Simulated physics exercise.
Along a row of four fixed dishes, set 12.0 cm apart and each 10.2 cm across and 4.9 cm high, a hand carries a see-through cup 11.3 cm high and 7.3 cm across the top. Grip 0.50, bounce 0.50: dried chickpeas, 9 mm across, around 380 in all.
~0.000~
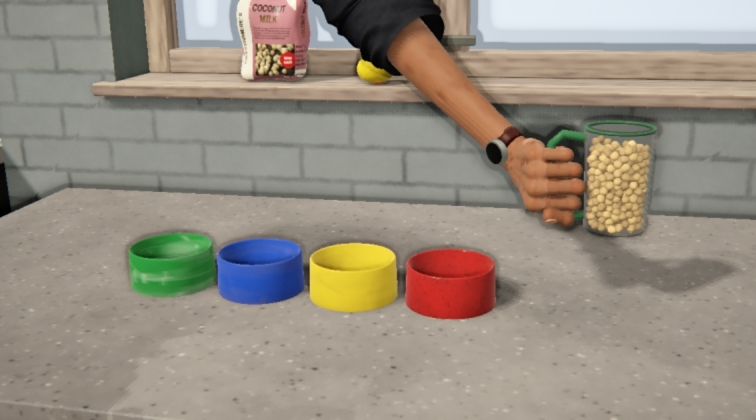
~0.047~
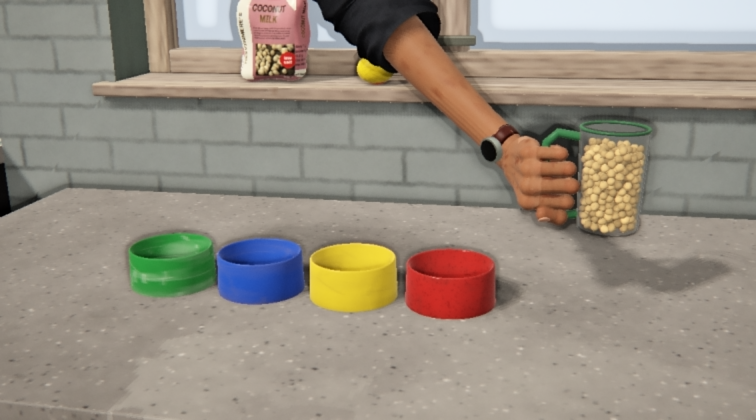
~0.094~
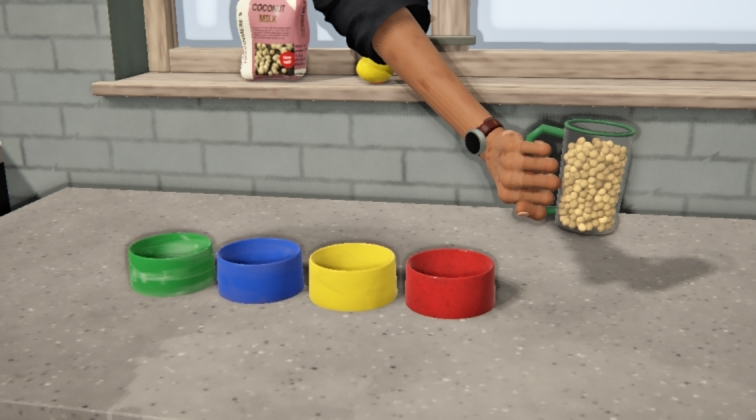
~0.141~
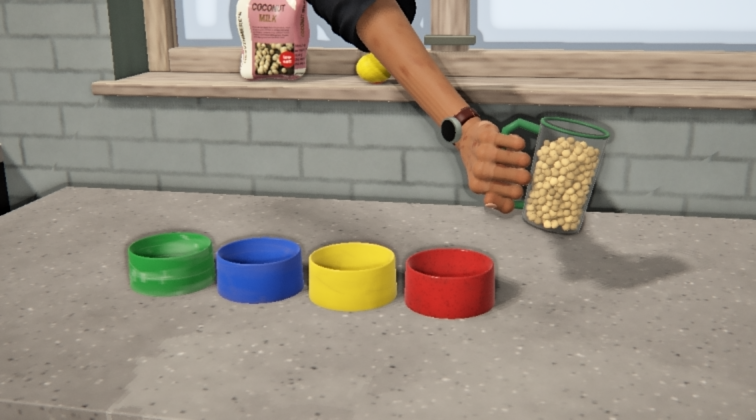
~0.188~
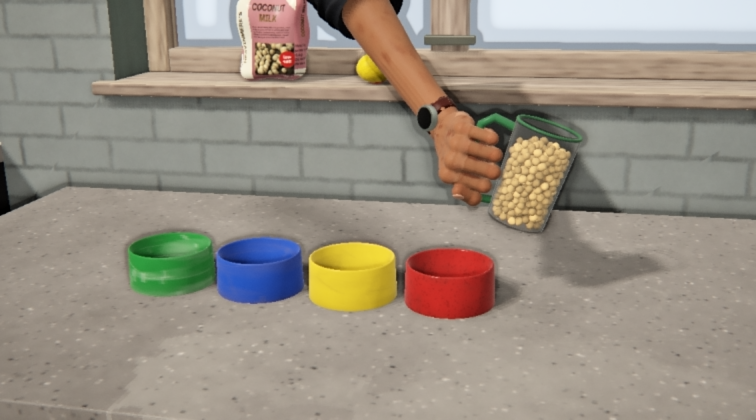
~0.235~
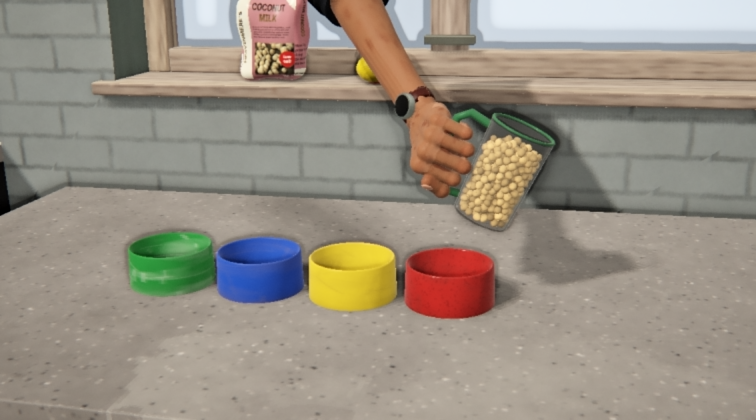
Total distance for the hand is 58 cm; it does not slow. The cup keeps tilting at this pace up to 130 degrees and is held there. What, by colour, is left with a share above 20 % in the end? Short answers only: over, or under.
Red dish: It will hold at most a fifth. Blue dish: It will hold at most a fifth. Green dish: It will hold more than a fifth. Yellow dish: It will hold at most a fifth. Counter: It will hold at most a fifth.
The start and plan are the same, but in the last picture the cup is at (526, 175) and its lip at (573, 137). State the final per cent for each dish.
Red 0; blue 0; green 90; yellow 0.
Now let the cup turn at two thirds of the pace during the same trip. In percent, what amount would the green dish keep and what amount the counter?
I'd say green ends at 90 while the counter ends at 10.
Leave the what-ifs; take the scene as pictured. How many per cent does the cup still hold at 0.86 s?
95 %.
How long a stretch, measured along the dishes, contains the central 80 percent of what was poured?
It spans about 8 centimetres along the dishes.
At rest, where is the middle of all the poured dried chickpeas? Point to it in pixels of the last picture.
Once everything settles, the centre is around (182, 264).
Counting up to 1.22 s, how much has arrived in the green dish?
I'd put it at about 70 % by that time.
After 0.61 s, tilt 76 degrees; cup holds 100 %.
After 0.86 s, tilt 110 degrees; cup holds 95 %.
After 1.22 s, tilt 130 degrees; cup holds 20 %, green 70 %.
In the end, at 2.0 s, red 0 %, blue 5 %, green 85 %, yellow 0 %, counter 10 %.
